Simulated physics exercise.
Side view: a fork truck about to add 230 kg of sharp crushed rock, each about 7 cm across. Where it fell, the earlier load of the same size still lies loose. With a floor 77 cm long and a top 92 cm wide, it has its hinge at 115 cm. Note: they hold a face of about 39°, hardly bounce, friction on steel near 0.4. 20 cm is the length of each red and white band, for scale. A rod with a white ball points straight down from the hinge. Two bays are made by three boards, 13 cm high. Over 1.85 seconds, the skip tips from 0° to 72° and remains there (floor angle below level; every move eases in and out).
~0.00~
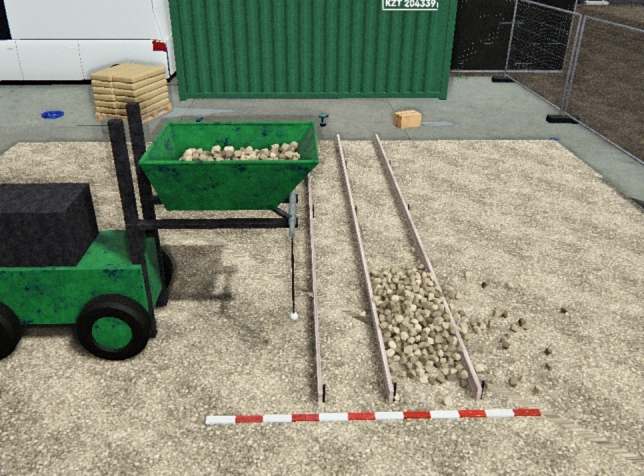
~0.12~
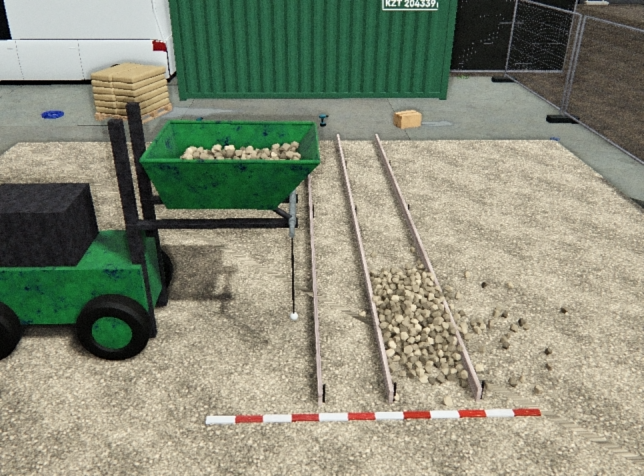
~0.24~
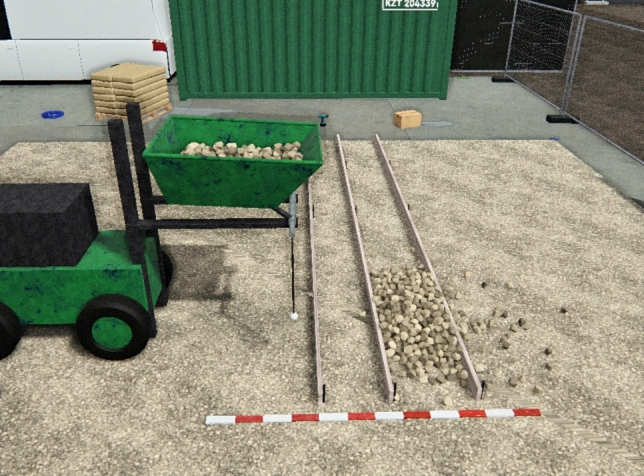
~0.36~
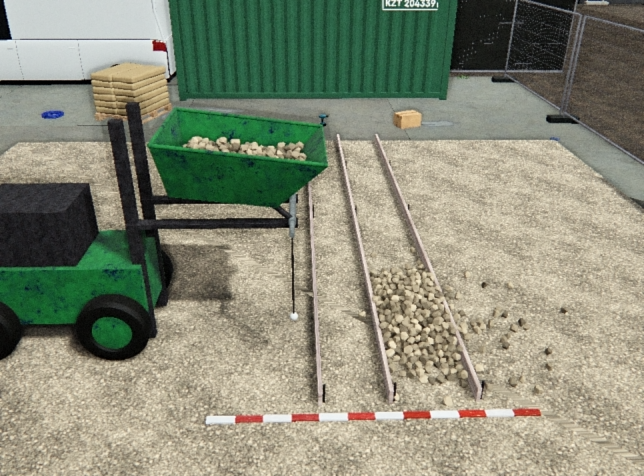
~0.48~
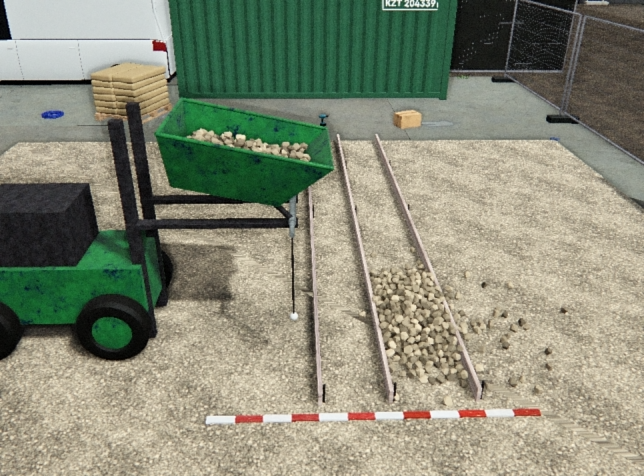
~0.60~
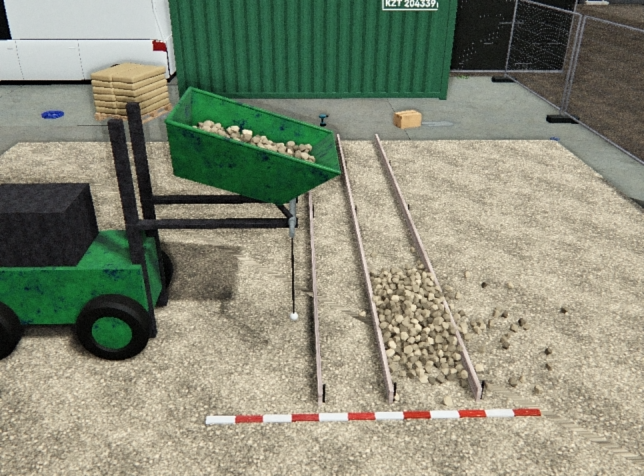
Green skip of pale stones on a forklift tilting gradually down to the right, beside three boards and a loose stone pile.
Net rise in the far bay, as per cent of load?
Roughly 61 percent.
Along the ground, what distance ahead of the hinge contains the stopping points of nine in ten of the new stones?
About 140 cm.
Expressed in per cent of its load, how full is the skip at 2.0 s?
I'd say about 80 per cent.
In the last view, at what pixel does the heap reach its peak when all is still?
Roughly at (403, 288).
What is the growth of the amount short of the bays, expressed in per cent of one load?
My estimate is about 0 per cent of a load.
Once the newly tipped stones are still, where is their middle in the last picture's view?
The centre sits about (394, 307).
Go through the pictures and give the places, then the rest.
In the first frame, lip at (318, 162), floor tilted 0°, highest stones at (254, 153). The earlier load is highest near (412, 290), 26 cm above ground level, 94 % in the far bay, 6 % past the last board.
In the second frame, the skip is at 1°, its lip at (319, 162); the top of the load is at (236, 152); the stones move at 0.1 m/s on average.
In the third frame, the skip is at 3°, its lip at (323, 164); the top of the load is at (214, 149); the stones move at 0.2 m/s on average.
In the fourth frame, the skip is at 7°, its lip at (328, 166); the top of the load is at (217, 144); the stones move at 0.4 m/s on average.
In the fifth frame, lip at (334, 169), floor tilted 12°, highest stones at (204, 138); the stones move at 0.5 m/s on average.
In the sixth frame, the skip is at 18°, its lip at (340, 173); the top of the load is at (207, 129); the stones move at 0.5 m/s on average.
After 1.4 s the floor is at 61°; in per cent of one load, 100 in the skip, 94 in the far bay, 6 past the last board; the foremost stones are at (529, 324).
After 2.0 s the floor is at 72°; in per cent of one load, 79 in the skip, 6 in the near bay, 109 in the far bay, 6 past the last board; the foremost stones are at (529, 324).
After 2.3 s the floor is at 72°; in per cent of one load, 45 in the skip, 6 in the near bay, 141 in the far bay, 8 past the last board; the foremost stones are at (529, 324).
After 4.7 s the floor is at 72°; in per cent of one load, 0 in the skip, 28 in the near bay, 155 in the far bay, 18 past the last board; the foremost stones are at (538, 325). Net gain in the far bay, 61.
